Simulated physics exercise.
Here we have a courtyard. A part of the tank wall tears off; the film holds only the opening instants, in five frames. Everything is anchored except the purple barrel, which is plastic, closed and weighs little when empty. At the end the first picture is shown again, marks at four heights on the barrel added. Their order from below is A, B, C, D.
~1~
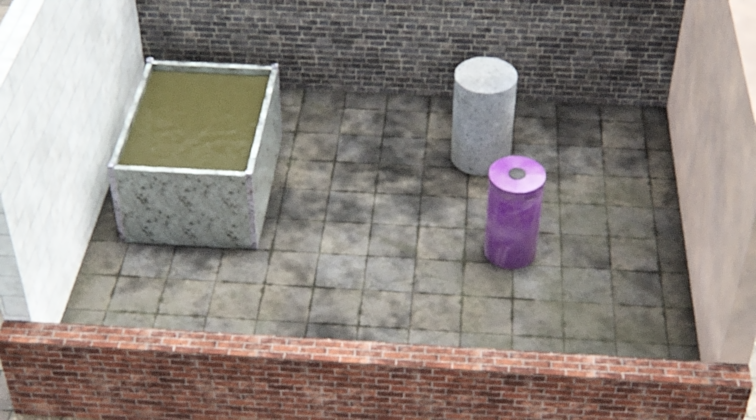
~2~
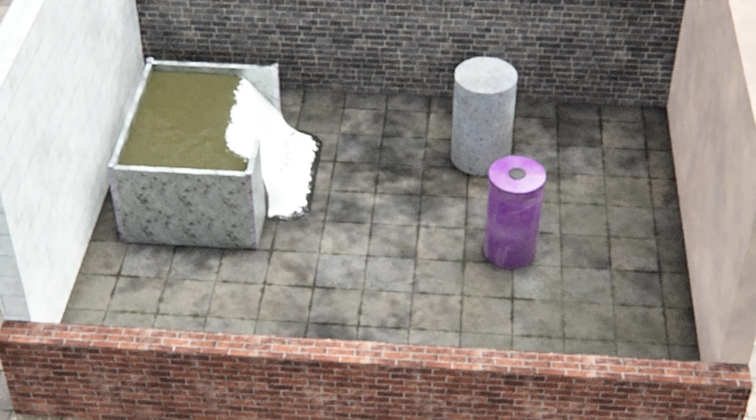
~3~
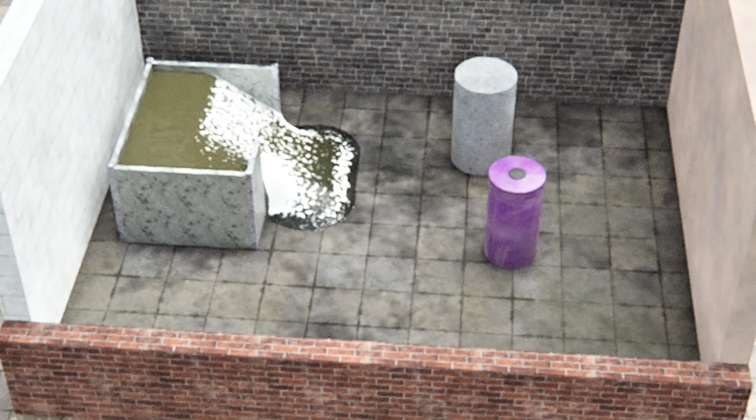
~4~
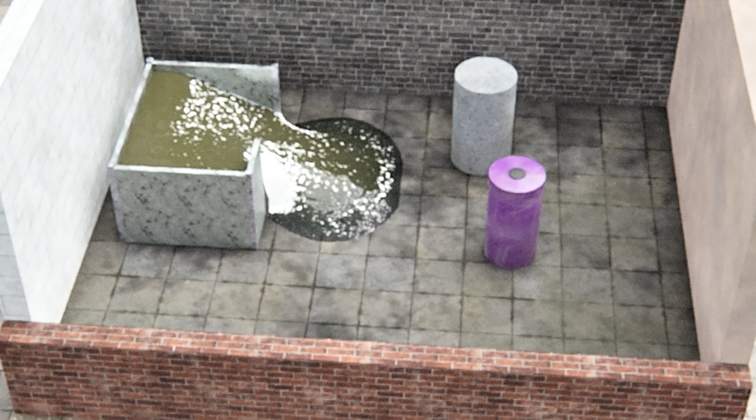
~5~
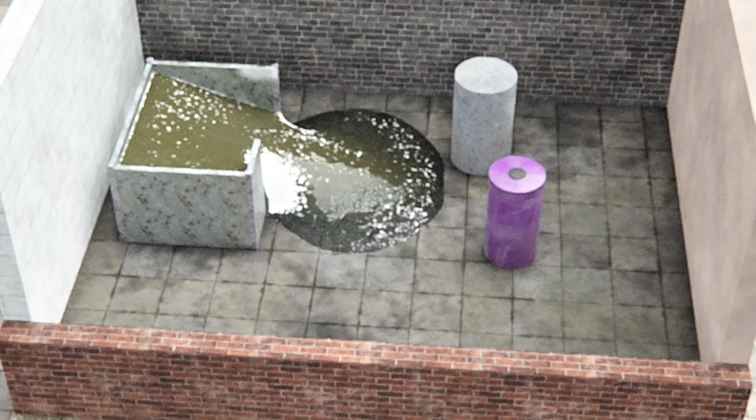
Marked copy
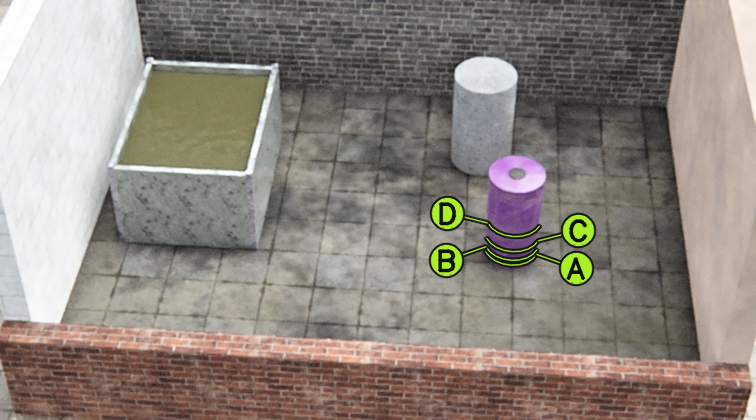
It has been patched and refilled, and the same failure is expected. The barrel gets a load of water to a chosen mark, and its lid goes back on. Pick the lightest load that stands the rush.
Level D just does it.
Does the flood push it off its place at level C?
Yes, that goes wrong.
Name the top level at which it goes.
That would be C.
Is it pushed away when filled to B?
Yes, that goes wrong.
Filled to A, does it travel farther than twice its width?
Yes.
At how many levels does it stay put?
One of the four.
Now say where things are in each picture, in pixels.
Lid of the purple barrel at (517, 174); tank full, its middle at (198, 122).
Water covers 2 % of the ground and is seen nearest the barrel at (302, 199).
Water covers 5 % of the ground and is seen nearest the barrel at (342, 200).
Water covers 9 % of the ground and is seen nearest the barrel at (389, 200).
Lid of the purple barrel at (517, 174); water covers 13 % of the ground and is seen nearest the barrel at (421, 214).
On the marked copy, A at (510, 265); B at (511, 260); C at (512, 251); D at (513, 236); from the bottom up A, B, C, D.
If A is chosen, it is pushed about 7 times its own width away.
If B is chosen, it is pushed about 4 times its own width away.
If C is chosen, it is pushed about its own width away.
If D is chosen, it does not move.
